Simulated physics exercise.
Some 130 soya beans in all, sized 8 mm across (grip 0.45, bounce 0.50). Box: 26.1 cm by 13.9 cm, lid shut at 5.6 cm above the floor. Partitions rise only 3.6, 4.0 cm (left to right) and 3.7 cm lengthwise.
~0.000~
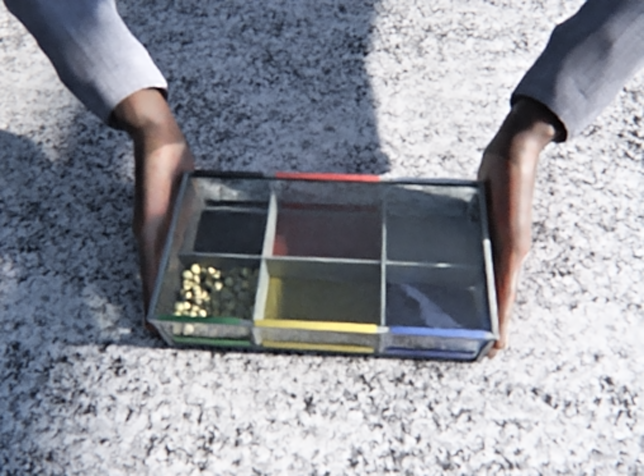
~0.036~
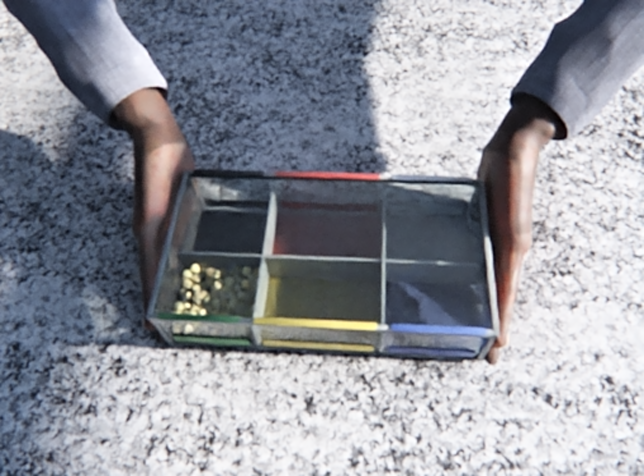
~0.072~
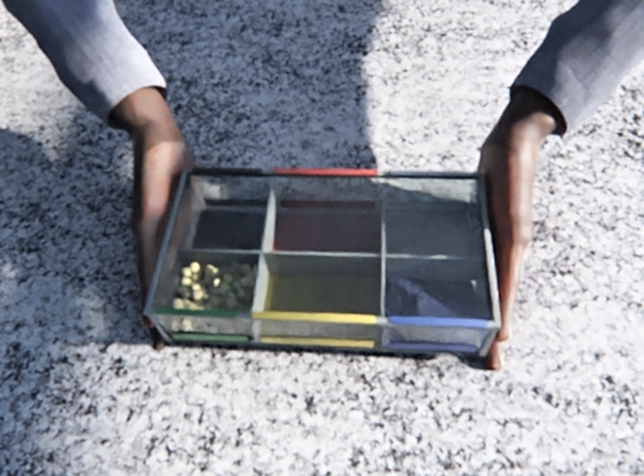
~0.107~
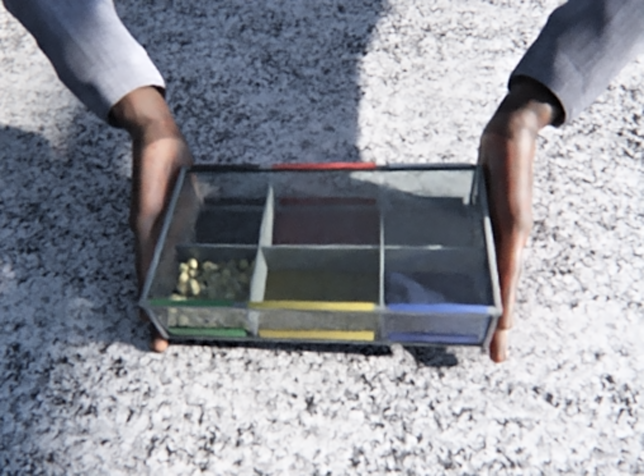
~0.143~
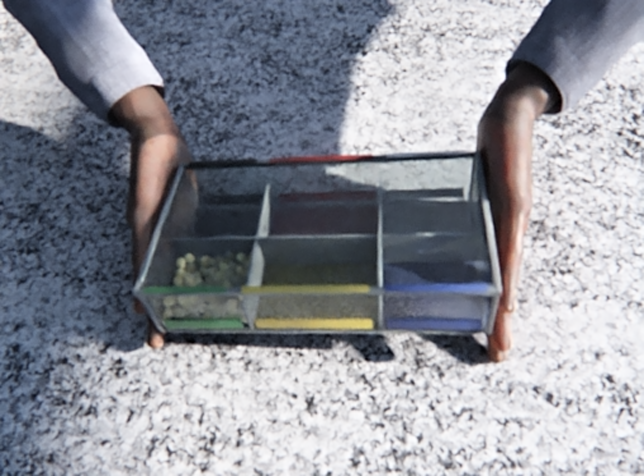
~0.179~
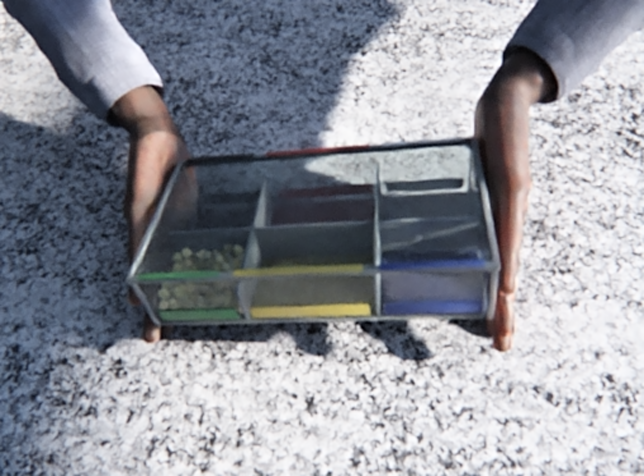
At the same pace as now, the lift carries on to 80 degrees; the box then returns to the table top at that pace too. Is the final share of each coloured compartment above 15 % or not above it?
In order: Red: Does not qualify; blue: Does not qualify; green: Qualifies; yellow: Does not qualify; white: Does not qualify; black: Qualifies.
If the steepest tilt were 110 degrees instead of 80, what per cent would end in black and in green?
Shares: Black 60 and green 40, per cent.
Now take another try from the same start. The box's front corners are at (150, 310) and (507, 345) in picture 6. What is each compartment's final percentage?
By the end red holds 0%, blue holds 10%, green holds 65%, yellow holds 30%, white holds 0% and black holds 0%.
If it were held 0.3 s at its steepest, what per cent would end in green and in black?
That would leave green with 70 percent and black with 30 percent.
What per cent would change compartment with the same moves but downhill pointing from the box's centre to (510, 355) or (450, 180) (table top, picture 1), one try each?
First try: Around 60 percent; second try: Around 45 percent.
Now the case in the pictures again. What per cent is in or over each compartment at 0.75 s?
You'd see red at 0, blue at 0, green at 95, yellow at 0, white at 0 and black at 5 per cent.
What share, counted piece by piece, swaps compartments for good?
25 %.
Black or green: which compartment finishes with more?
Go with green, that one ends with more.
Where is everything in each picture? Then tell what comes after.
In the first picture, box tilt 0 degrees, front corners at (153, 316) and (492, 334); green 100 %.
In the second picture, box tilt 1 degrees, front corners at (153, 315) and (493, 332).
In the third picture, box tilt 3 degrees, front corners at (150, 310) and (494, 323).
In the fourth picture, box tilt 6 degrees, front corners at (146, 302) and (495, 309), lowest corner left back.
In the fifth picture, box tilt 11 degrees, front corners at (140, 291) and (495, 288), lowest corner left back.
In the sixth picture, box tilt 16 degrees, front corners at (133, 278) and (493, 263), lowest corner left back; green 100 %. The box's pace is about 130 degrees a second.
Then, at 0.75 s, tilt 80 degrees; green 95 %, black 5 %.
After 1.14 s, tilt 34 degrees; green 75 %, black 25 %.
After 1.60 s, tilt 0 degrees; green 75 %, black 25 %.
At rest (2.0 s), red 0 %, blue 0 %, green 75 %, yellow 0 %, white 0 %, black 25 %.
